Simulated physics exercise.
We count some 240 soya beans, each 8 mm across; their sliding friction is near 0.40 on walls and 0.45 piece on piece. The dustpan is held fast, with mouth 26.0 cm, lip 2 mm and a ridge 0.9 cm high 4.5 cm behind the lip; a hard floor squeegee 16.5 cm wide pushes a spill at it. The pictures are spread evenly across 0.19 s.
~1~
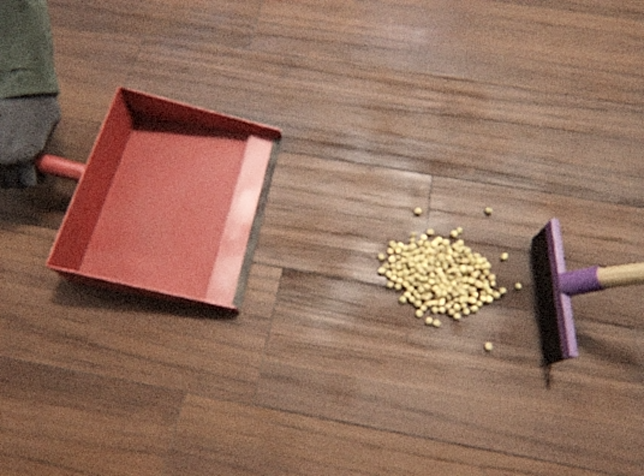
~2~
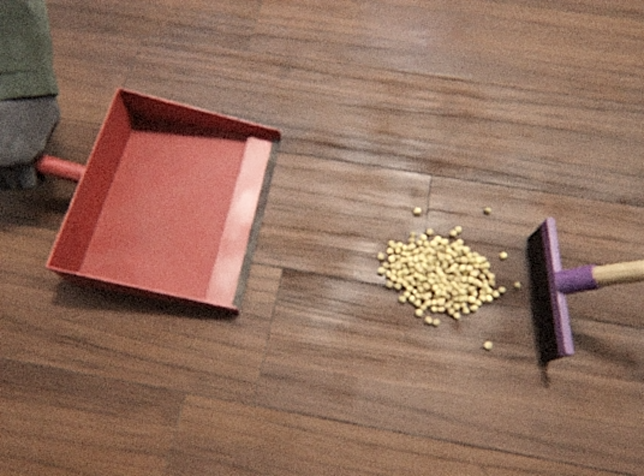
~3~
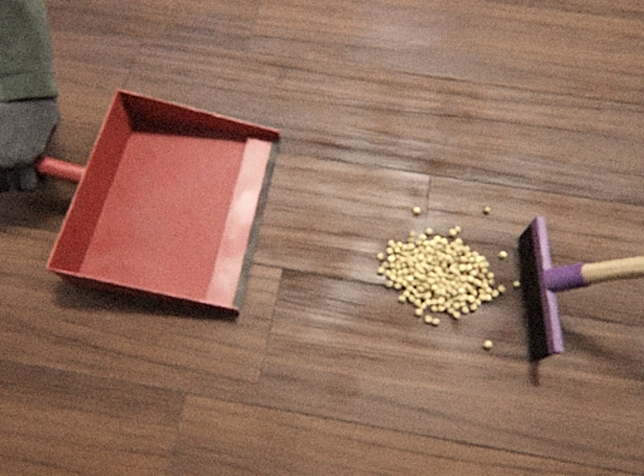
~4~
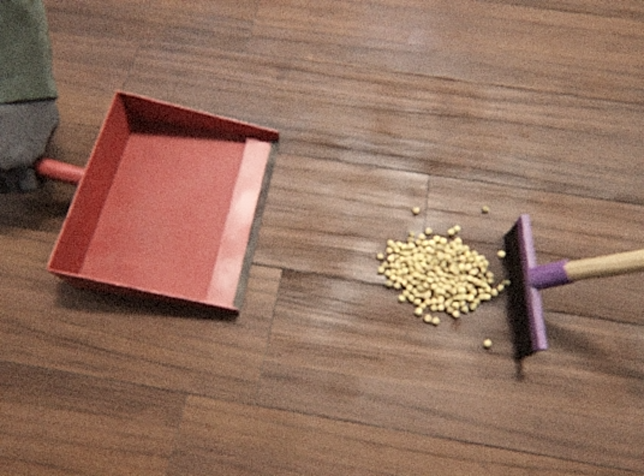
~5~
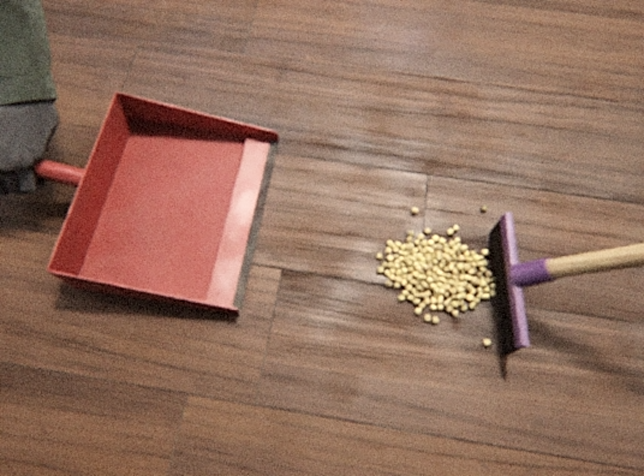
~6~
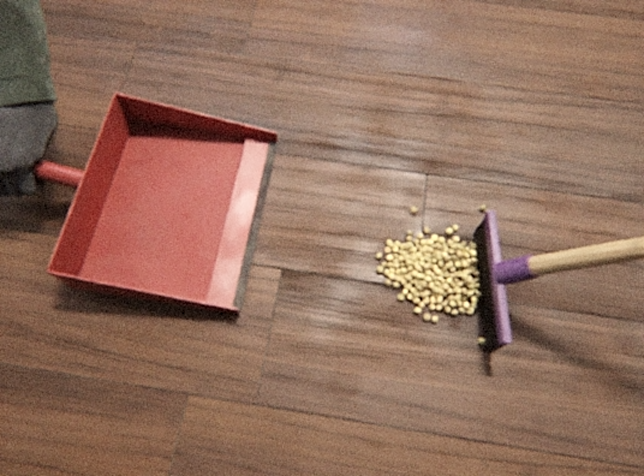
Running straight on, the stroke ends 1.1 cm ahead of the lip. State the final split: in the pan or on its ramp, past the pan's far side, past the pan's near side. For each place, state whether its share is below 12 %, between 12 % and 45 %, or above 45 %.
Pan: A moderate quantity; far side: Not much; near side: A moderate quantity.
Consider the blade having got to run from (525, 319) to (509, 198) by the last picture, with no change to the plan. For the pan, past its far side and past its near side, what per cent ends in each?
Pan: 0, far side: 5, near side: 0.
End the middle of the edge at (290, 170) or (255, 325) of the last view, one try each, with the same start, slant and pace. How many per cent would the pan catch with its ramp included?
Some 10 and 20 per cent.
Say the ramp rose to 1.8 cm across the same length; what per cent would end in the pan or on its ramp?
That change would give about 25 per cent.
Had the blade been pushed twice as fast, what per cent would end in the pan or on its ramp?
In that case close to 40 per cent.
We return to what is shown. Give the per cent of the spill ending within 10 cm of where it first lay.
I'd guess some 5 per cent.
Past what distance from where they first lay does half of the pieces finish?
That distance is around 26 cm.
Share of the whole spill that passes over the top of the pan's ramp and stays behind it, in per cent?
It comes to some 5 per cent.
Then, 0.28 s after the last picture, middle of the blade 16 cm from the lip; 0 % over the lip, far side 0 %, near side 10 %.
Then, 0.46 s after the last picture, middle of the blade 8 cm from the lip; 0 % over the lip, far side 0 %, near side 15 %.
Then, 0.77 s after the last picture, middle of the blade 2 cm from the lip; 35 % over the lip, far side 0 %, near side 20 %.
In the end, pan 30 %, far side 0 %, near side 20 %, in front of the lip or behind the blade 45 %.
